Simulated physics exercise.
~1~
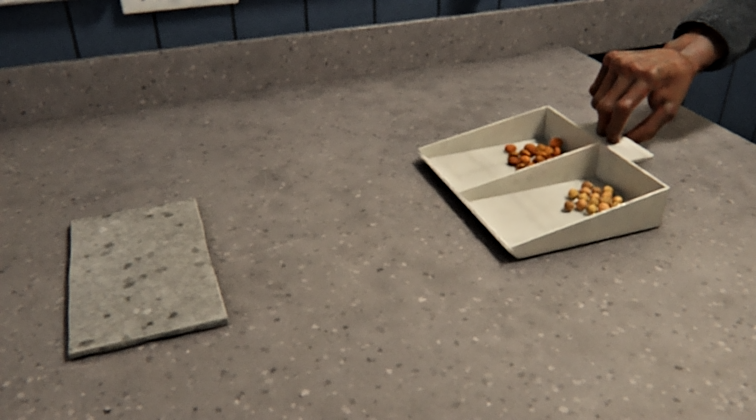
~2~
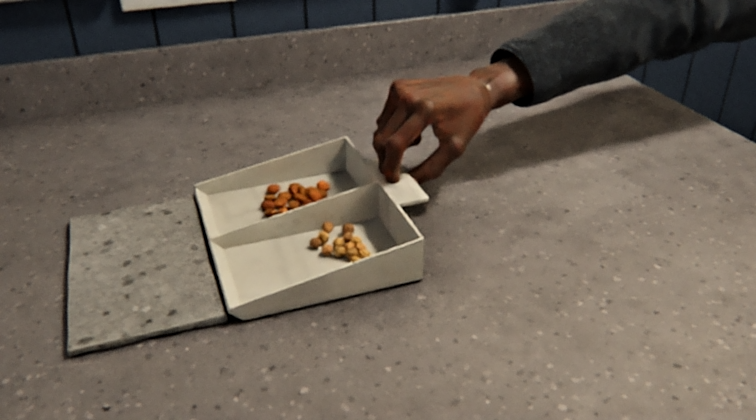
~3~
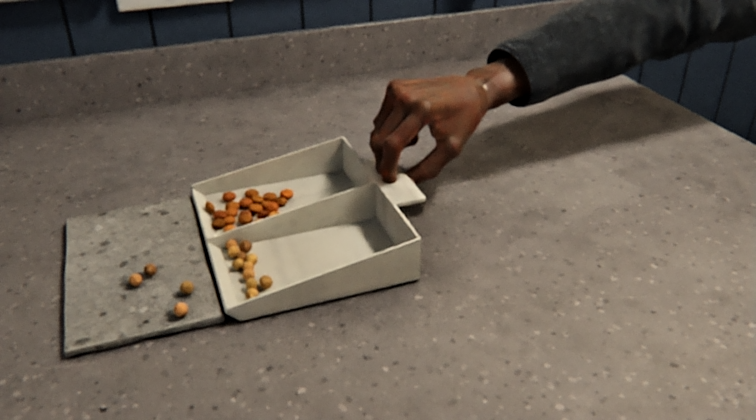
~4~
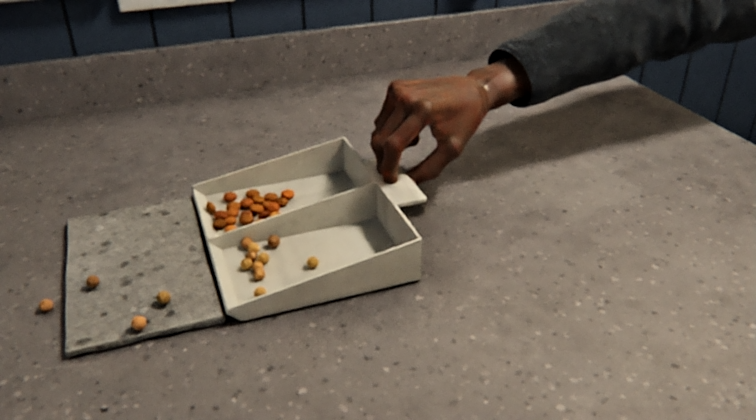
On a grey counter, a hand pushes a divided tray left against a slab, some pale balls rolling out, orange pieces staying inside.
